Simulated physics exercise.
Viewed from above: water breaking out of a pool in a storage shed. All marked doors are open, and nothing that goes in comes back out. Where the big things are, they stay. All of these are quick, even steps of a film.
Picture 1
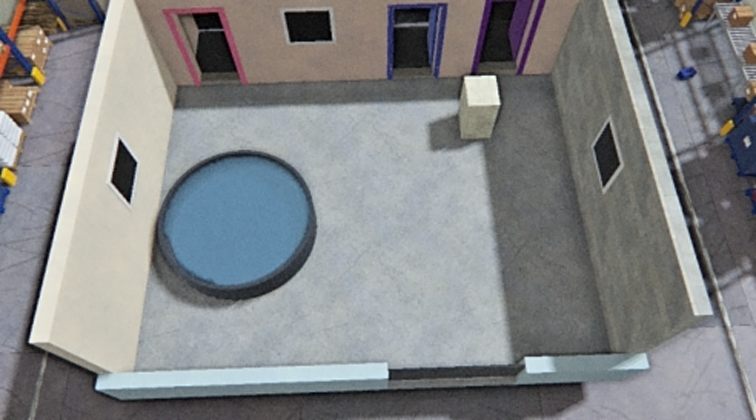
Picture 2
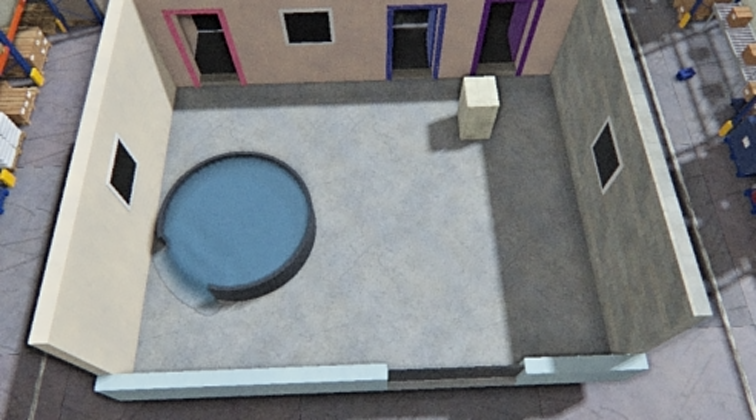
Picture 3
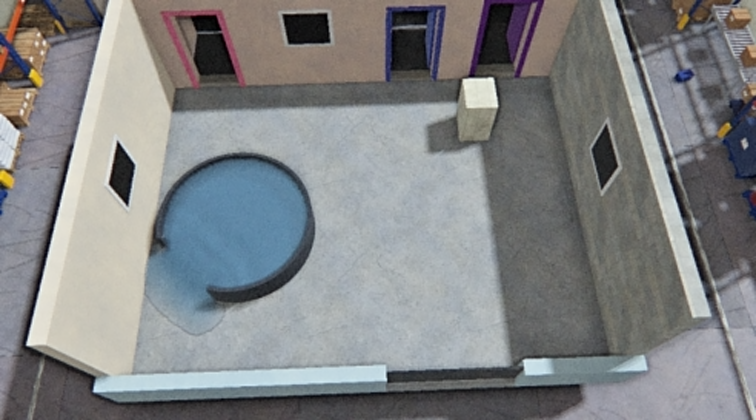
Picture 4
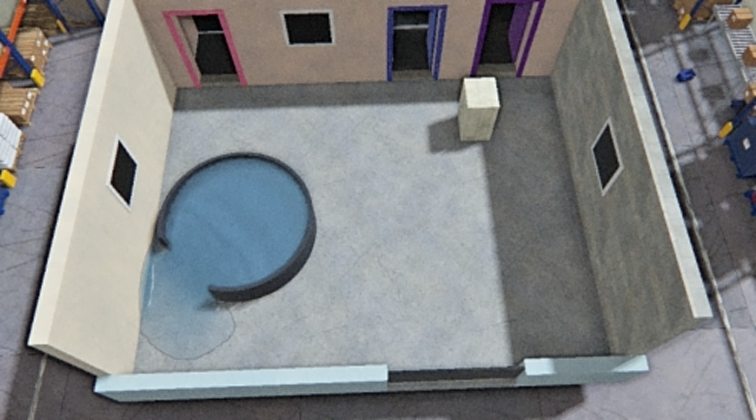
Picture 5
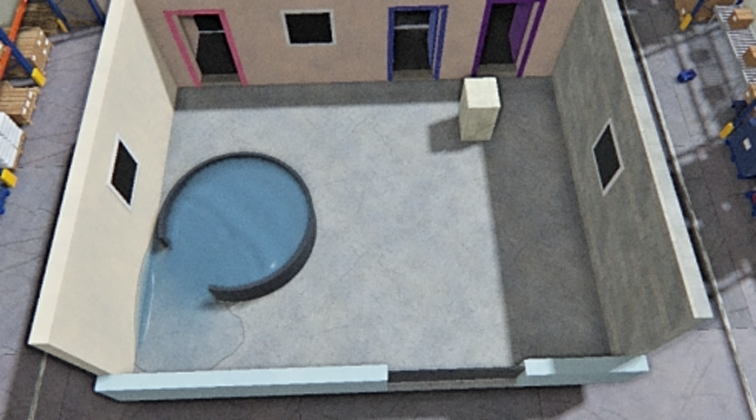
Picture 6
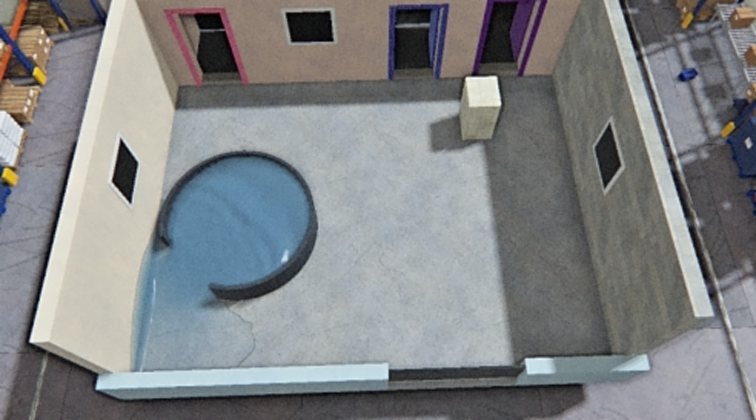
A round pool opens at its lower left and water spreads across the floor.
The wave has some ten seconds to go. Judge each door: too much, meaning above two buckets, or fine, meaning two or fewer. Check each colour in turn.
Blue door: Fine, purple door: Fine, pink door: Fine.
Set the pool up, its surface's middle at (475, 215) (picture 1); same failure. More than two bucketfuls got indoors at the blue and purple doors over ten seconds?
Blue misses the mark, purple misses the mark.
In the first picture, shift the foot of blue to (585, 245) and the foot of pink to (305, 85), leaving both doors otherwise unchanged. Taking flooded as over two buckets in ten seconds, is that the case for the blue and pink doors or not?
Note: Blue door breaks the limit; pink door keeps within limits.
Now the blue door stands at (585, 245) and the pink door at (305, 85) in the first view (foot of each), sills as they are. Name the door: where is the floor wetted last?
The door marked purple.
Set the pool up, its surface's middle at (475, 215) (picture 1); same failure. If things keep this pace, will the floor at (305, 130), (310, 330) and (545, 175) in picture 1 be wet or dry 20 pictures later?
Result: Spared; inundated; spared.
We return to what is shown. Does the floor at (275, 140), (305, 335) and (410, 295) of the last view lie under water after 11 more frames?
Lab note, in the order given: Unwetted, wet through, unwetted.
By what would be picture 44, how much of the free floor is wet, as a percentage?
It comes to roughly 75 in a hundred.
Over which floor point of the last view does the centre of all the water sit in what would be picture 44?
Centre: Close to (310, 252).
A moment on, water covers 10 % of the floor; the blue door not reached, the purple door not reached, the pink door not reached.
Next, water covers 15 % of the floor; the blue door not reached, the purple door not reached, the pink door not reached.
Then, water covers 45 % of the floor; the blue door not reached, the purple door not reached, the pink door wet at the sill, nothing in.
Later, water covers 75 % of the floor; the blue door not reached, the purple door not reached, the pink door wet at the sill, nothing in.
In the end, water covers 95 % of the floor; the blue door under two buckets in, the purple door wet at the sill, nothing in, the pink door wet at the sill, nothing in.
